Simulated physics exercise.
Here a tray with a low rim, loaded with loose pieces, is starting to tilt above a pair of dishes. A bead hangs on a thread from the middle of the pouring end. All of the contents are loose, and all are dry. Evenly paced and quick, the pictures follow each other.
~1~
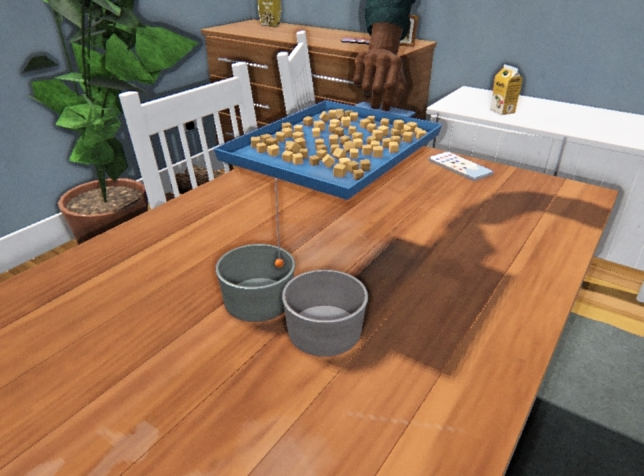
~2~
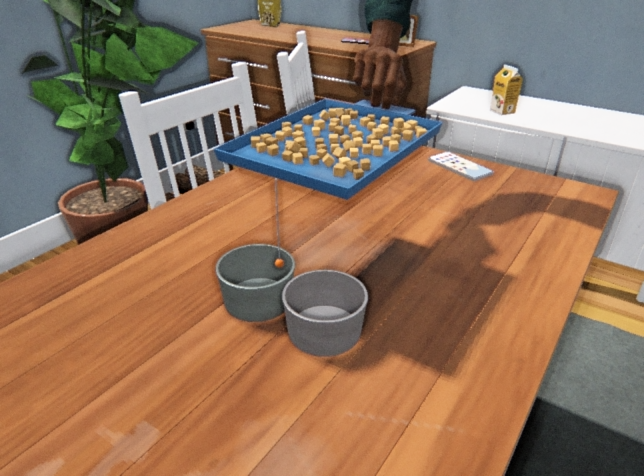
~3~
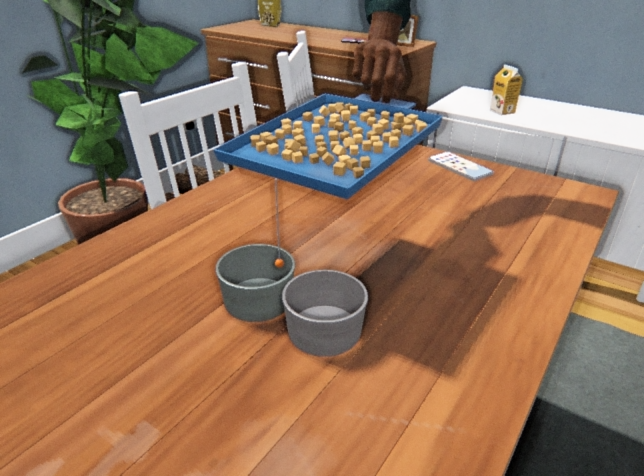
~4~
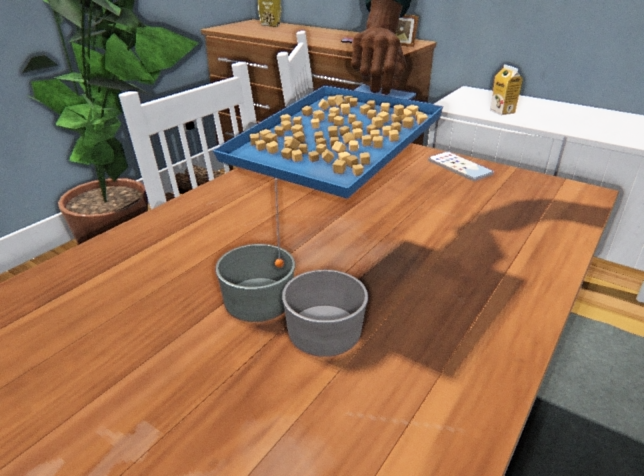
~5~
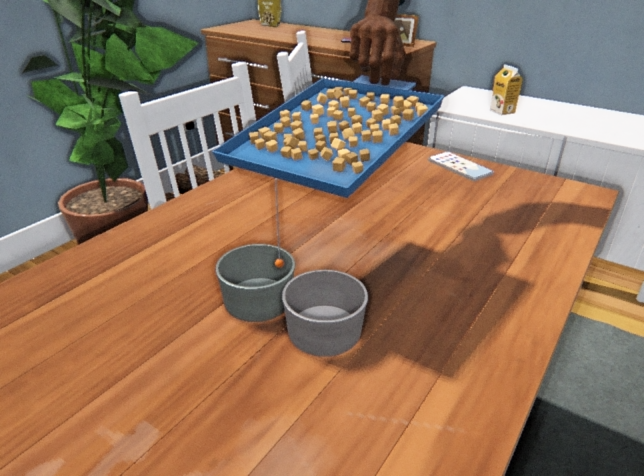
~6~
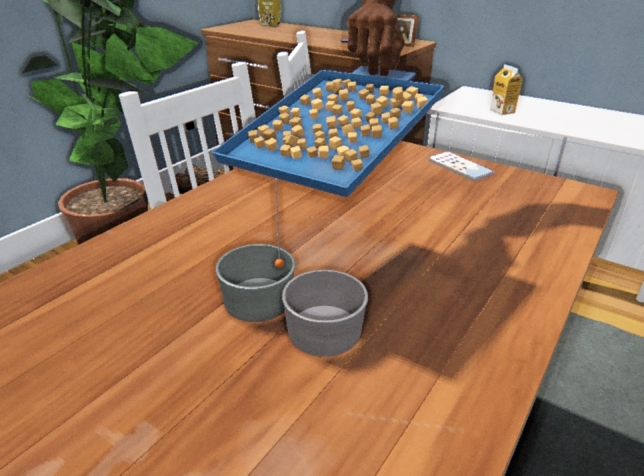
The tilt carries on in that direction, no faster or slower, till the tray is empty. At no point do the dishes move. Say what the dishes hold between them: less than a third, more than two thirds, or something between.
Short of a third.
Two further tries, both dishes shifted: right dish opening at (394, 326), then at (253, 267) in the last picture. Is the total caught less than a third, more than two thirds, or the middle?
Less than a third; under a third.
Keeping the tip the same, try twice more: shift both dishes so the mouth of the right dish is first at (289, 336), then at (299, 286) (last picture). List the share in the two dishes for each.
60 per cent the first time, 20 per cent the second time.
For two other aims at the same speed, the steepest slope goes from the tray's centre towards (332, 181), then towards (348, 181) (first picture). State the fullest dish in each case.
In the first case it's the dish to the right, and in the second it's the dish to the right.
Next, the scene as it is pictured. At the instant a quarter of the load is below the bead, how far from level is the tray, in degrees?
Around 110°, give or take.
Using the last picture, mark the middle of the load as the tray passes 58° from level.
Centre estimate: (273, 147).
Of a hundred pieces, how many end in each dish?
The left dish holds 10 % and the right dish holds 0 %.
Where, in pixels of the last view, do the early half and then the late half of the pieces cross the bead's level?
Near (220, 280) and later near (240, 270).
Just after the last frame, tray tipped steeply; almost all on the tray; about a tenth in the air.
A moment on, tray tipped right over; almost all on the tray; about a tenth outside both; just a few in the air.
Further on, tray tipped past a quarter turn; just a few in the right dish; about a tenth in the left dish; the larger part outside both.
When it is over, tray tipped past a quarter turn; just a few in the right dish; about a tenth in the left dish; the larger part outside both.
